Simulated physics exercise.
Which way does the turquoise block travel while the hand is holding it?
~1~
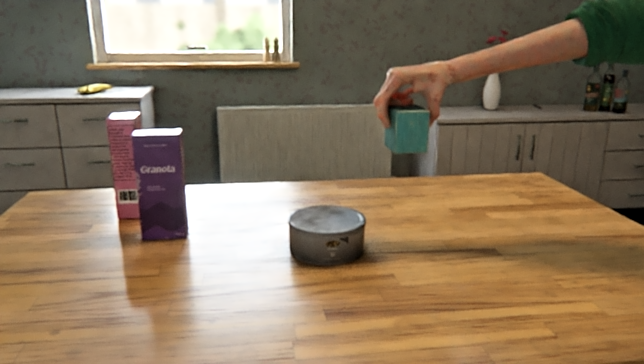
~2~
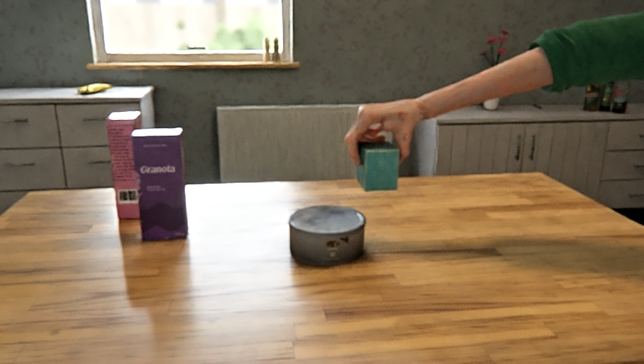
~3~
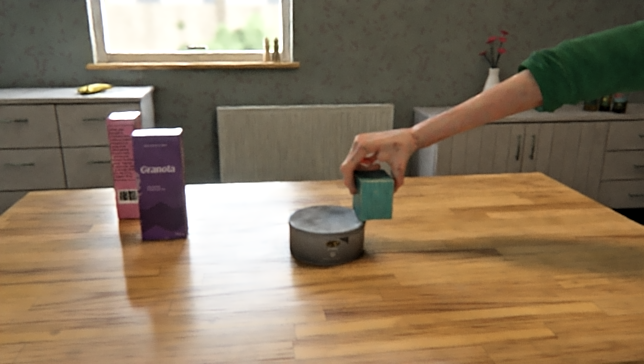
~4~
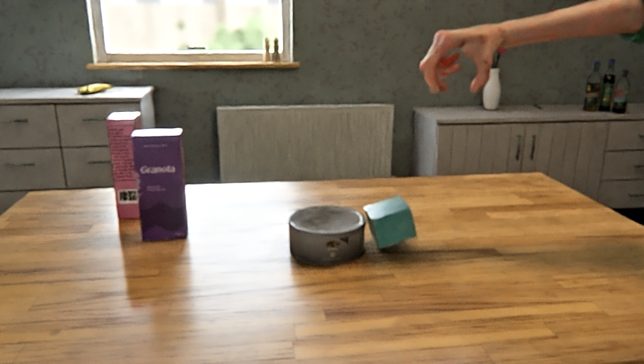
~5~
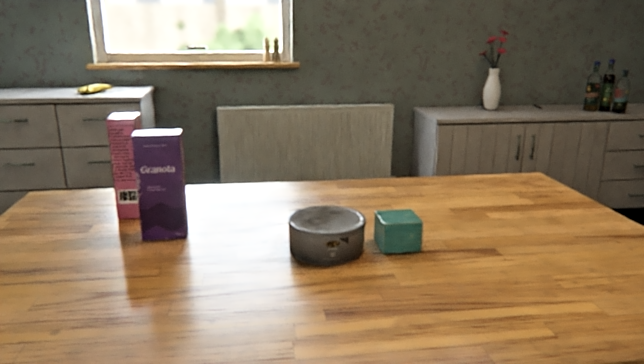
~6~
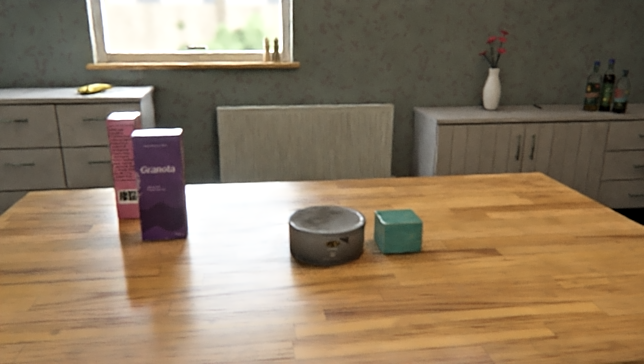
It moves down towards the tabletop, shifting somewhat to the left as the hand brings it to the edge of the grey tub.
